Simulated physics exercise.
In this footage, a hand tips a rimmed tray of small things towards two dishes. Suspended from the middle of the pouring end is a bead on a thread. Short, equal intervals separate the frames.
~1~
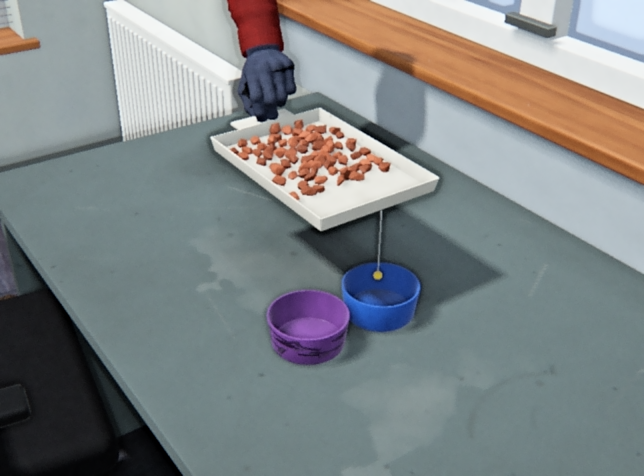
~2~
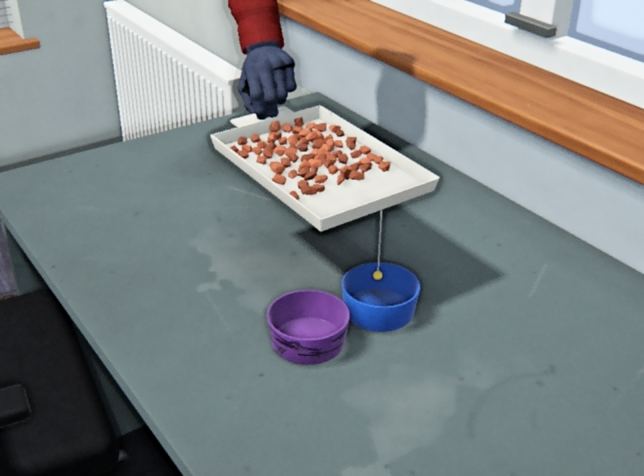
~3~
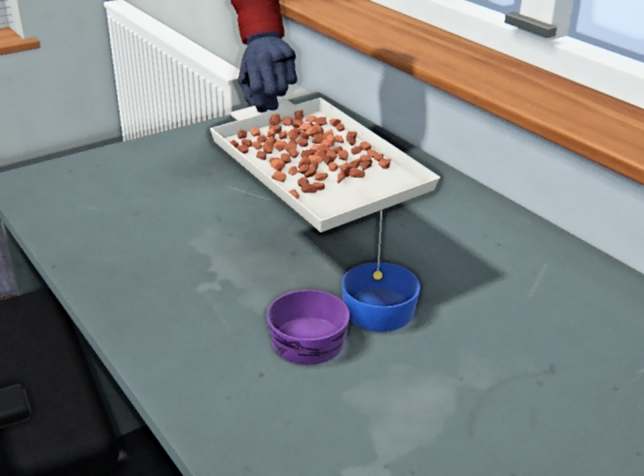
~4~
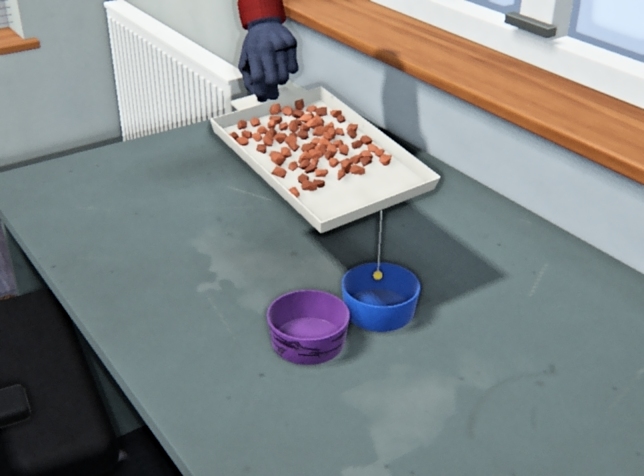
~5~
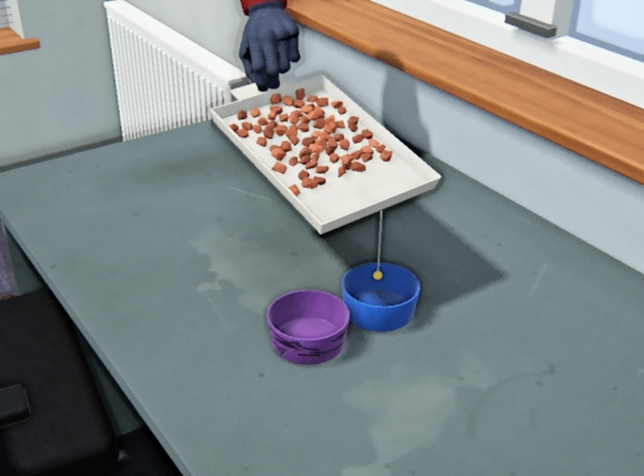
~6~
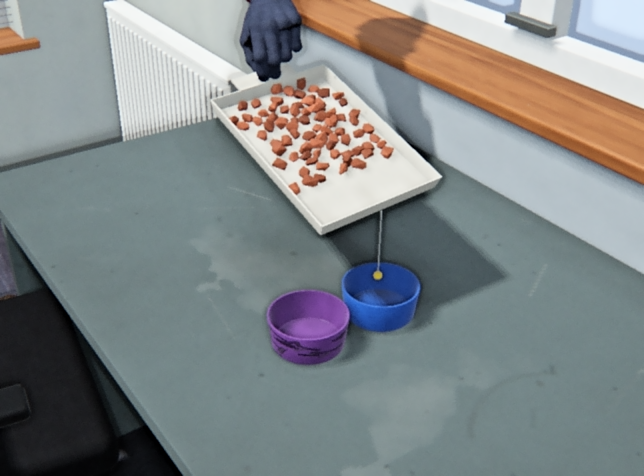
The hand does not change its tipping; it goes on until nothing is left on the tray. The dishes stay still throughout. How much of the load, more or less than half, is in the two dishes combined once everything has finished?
The load mostly goes elsewhere.
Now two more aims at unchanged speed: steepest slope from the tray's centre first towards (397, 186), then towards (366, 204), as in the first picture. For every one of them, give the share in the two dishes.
The first try would leave around 10 per cent there, the second around 10 per cent.
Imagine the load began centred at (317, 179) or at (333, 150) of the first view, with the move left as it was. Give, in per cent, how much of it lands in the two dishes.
Shares: 40 % for the first, 40 % for the second.
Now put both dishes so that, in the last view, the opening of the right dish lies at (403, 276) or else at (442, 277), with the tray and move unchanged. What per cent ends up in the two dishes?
You'd get 40 in a hundred the first time and 50 in a hundred the second.
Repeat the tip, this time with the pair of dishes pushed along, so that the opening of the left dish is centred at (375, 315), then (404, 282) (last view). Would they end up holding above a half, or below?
In order, they'd catch a major share, and next a minor share.
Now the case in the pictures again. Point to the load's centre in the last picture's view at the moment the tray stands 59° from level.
Look about (359, 202) in the last picture.
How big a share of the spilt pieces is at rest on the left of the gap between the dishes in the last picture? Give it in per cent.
Close to 10 in a hundred.
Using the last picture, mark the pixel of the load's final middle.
Centre at rest: Close to (372, 354).
Soon after the last picture, tray tipped steeply; most on the tray; a small part in the air.
A little later, tray tipped right over; about half on the tray; a small part in the left dish; a stray few in the right dish; about a third outside both; a small part in the air.
Later still, tray tipped past a quarter turn; about a quarter in the left dish; a small part in the right dish; about two thirds outside both.
At rest, tray tipped past a quarter turn; about a quarter in the left dish; a small part in the right dish; about two thirds outside both.
